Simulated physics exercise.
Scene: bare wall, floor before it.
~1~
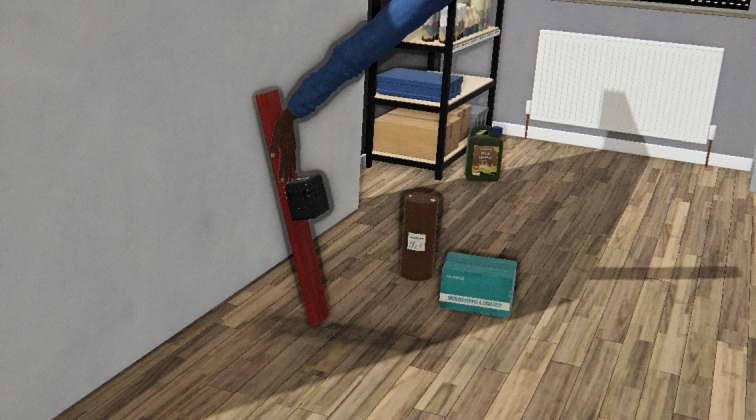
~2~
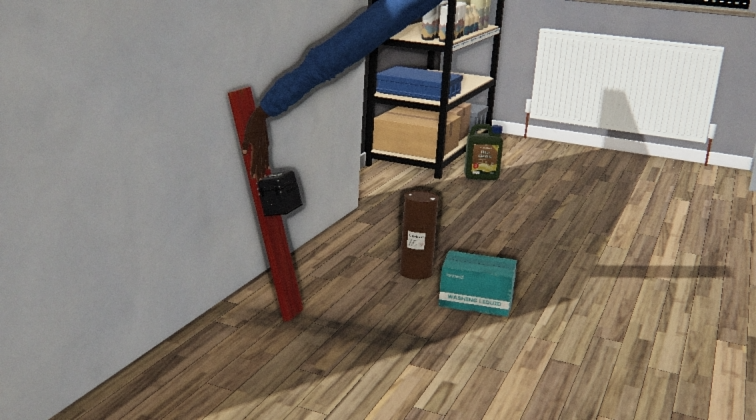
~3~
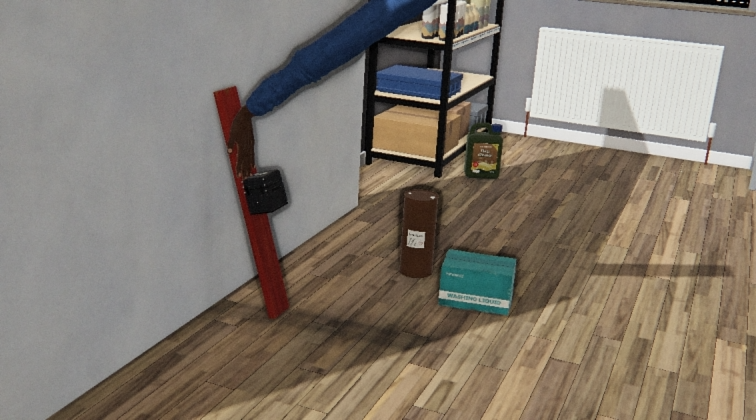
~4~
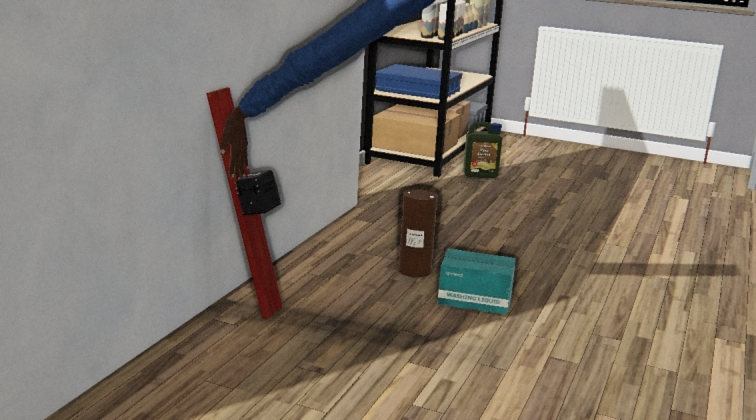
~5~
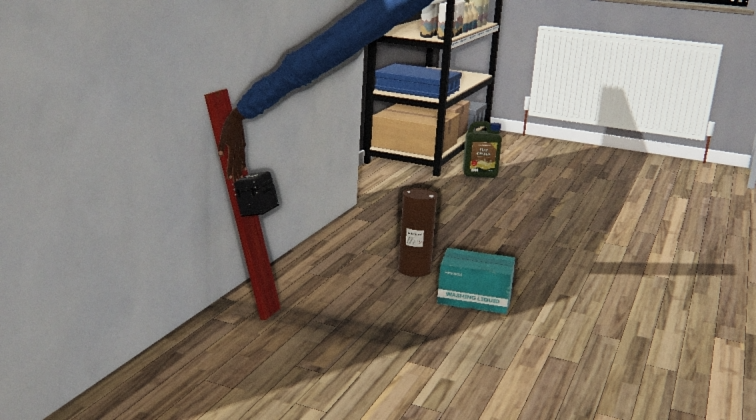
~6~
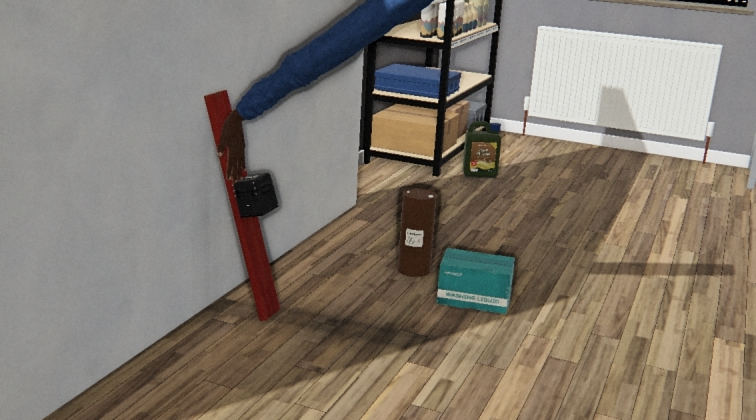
In this clip, a blue-sleeved arm moves a red plank a short way left until it leans on a bare wall, still held, while a brown container and a turquoise box stand on the wooden floor nearby.
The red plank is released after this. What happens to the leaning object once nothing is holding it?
It does not budge.
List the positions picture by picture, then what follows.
In the first picture, on its way; red plank (294, 210); turquoise box (478, 284).
In the second picture, on its way; red plank (267, 206); turquoise box (478, 283).
In the third picture, on its way; red plank (253, 205); turquoise box (478, 282).
In the fourth picture, on its way; red plank (246, 205); turquoise box (477, 281).
In the fifth picture, leant on the wall, still held; red plank (244, 206); turquoise box (476, 280).
In the sixth picture, leant on the wall, still held; red plank (244, 207); turquoise box (476, 281).
Then, 1.10 s on from there, no change.
Then, 2.40 s on from there, red plank resting near (243, 208).
In the end, all 3 unmoved. At the end, from the last picture's camera, red plank near (243, 207). The plank remains leaning.
